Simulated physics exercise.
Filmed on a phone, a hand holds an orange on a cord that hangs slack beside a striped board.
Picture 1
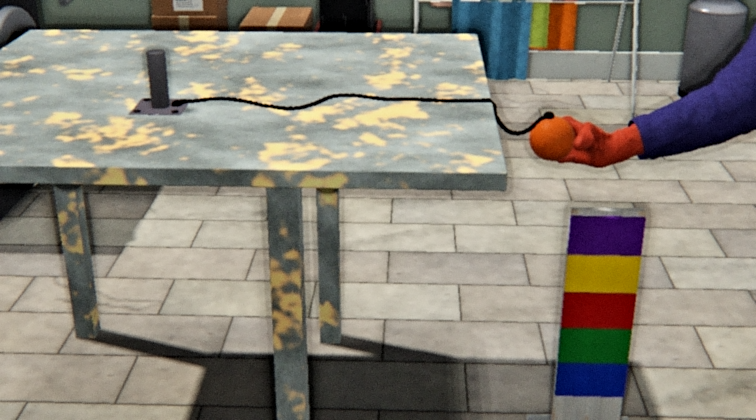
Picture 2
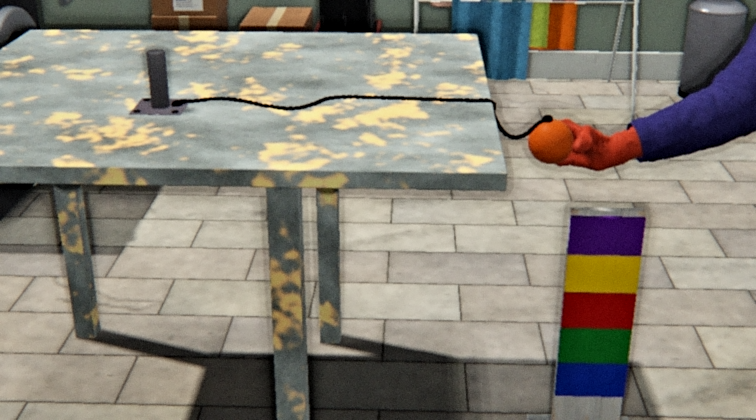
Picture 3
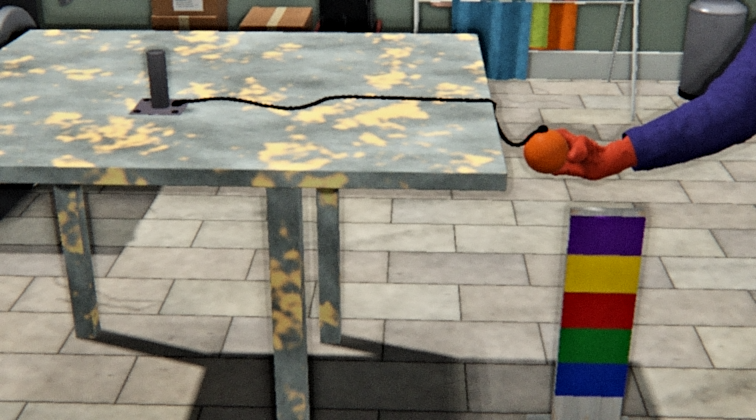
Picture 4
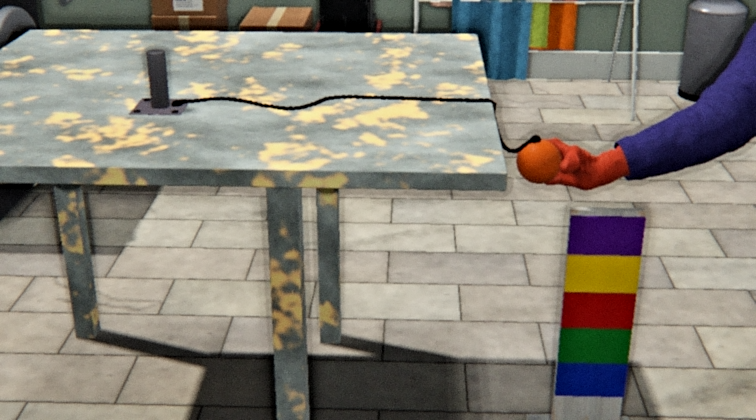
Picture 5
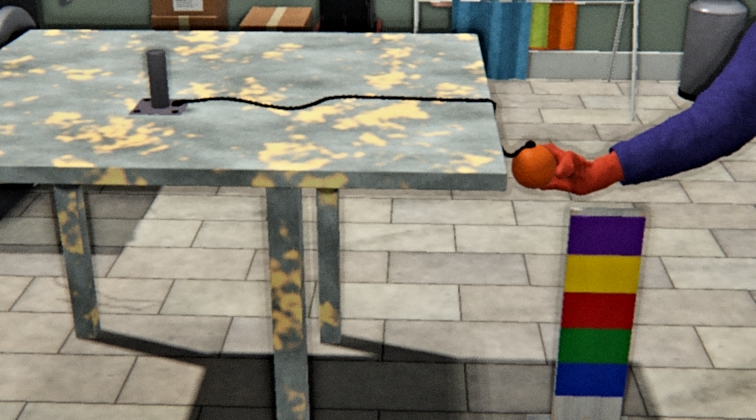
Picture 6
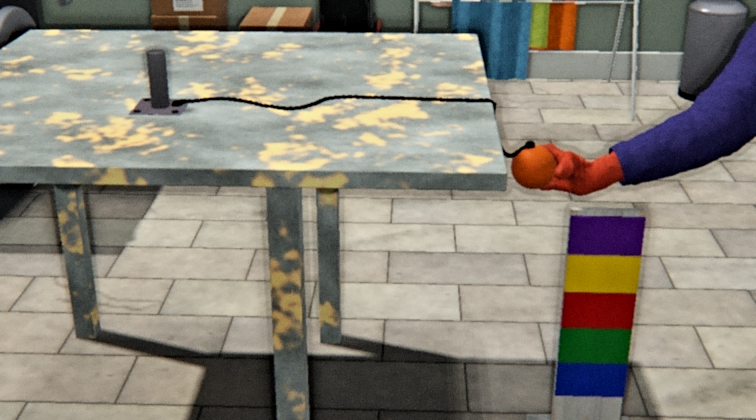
In a tiled room, a hand holding a corded orange ball beside a table lowers it slightly leftward, then holds still.
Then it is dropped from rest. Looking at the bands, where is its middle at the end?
Its middle is at the purple band.
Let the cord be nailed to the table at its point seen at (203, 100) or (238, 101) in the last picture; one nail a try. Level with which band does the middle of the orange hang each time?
Results, in sequence: Purple / purple.
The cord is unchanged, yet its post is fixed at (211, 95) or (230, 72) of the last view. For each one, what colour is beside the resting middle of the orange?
Going case by case, it's yellow and then yellow.
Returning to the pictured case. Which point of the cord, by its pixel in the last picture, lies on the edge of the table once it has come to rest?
Approximately at (465, 101) in the final frame.
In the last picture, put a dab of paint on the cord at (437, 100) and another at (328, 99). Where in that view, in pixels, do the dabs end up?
In that view they reach (468, 101) and (356, 103).
Soon after, orange near (488, 222); level with purple.
Then, orange near (498, 234); level with purple.
At rest, orange near (485, 236); level with purple. Its middle rests at the purple band.
